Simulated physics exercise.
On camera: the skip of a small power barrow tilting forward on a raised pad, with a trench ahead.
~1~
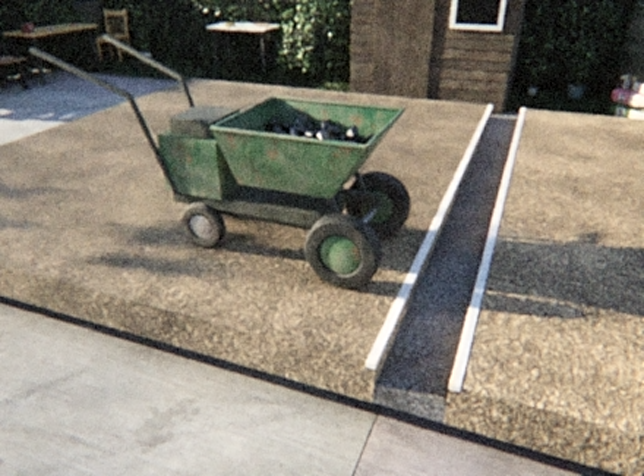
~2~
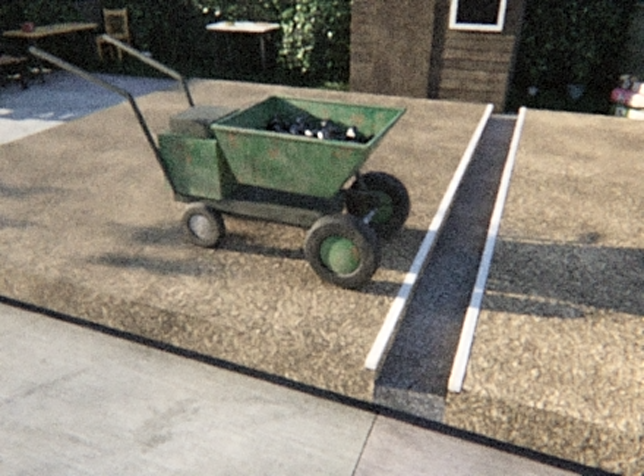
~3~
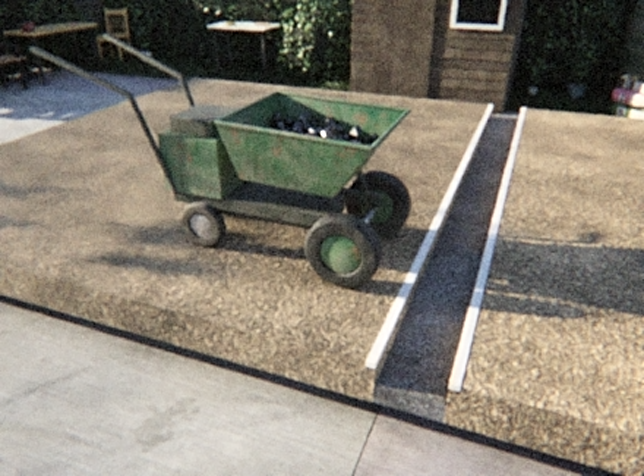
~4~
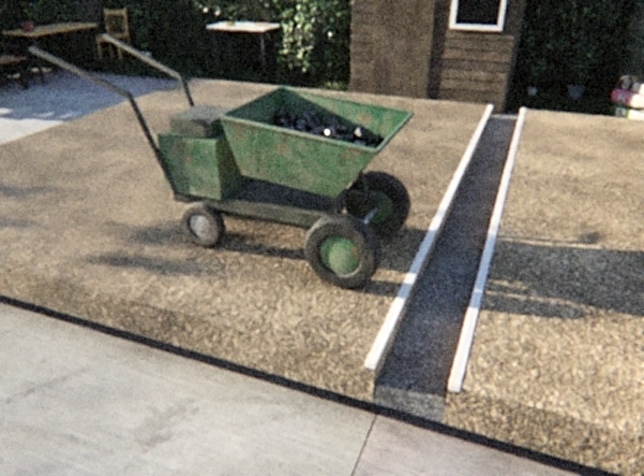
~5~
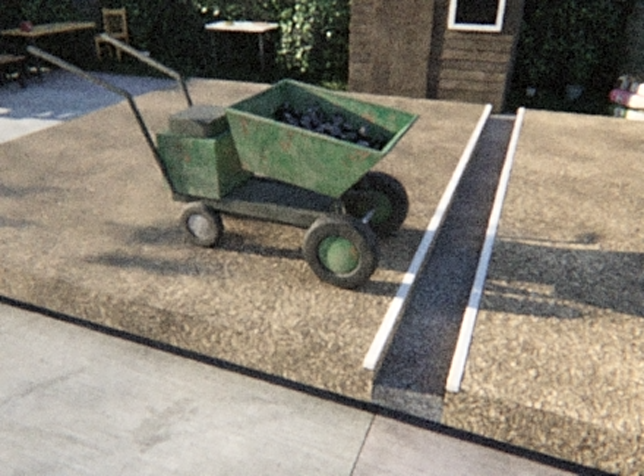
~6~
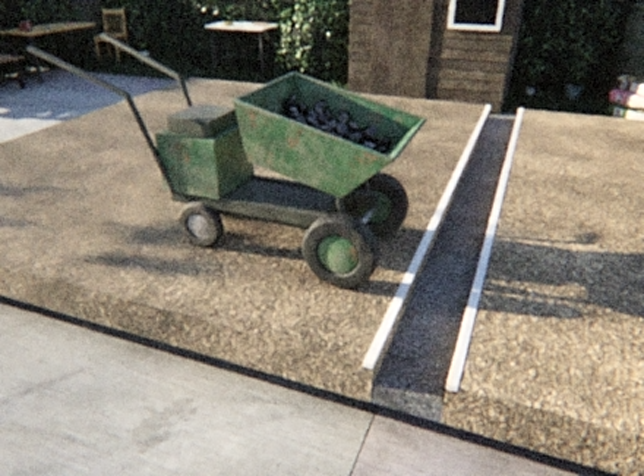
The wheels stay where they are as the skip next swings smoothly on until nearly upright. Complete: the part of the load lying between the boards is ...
Less than half.
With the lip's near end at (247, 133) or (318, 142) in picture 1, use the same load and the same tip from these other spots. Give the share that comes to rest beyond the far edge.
Roughly 0 per cent at the first spot and 10 per cent at the second.
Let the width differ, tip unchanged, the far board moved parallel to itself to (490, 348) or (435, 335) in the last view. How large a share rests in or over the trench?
Lab note: Case 1 around 60 %, case 2 10 %.
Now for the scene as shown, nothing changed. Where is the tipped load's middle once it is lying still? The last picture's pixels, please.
About (506, 279).
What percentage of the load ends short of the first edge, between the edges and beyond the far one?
Short 0 %, between 30 %, beyond 70 %.
Just after the last frame, skip tipped steeply; every one in the skip.
A moment on, skip tipped steeply; almost all in the skip; just a few beyond it; just a few falling.
Further on, skip tipped right over; roughly a third in the skip; just a few in or heaped over the trench; roughly two thirds beyond it; just a few falling.
When it is over, skip tipped right over; roughly a quarter in or heaped over the trench; roughly two thirds beyond it.
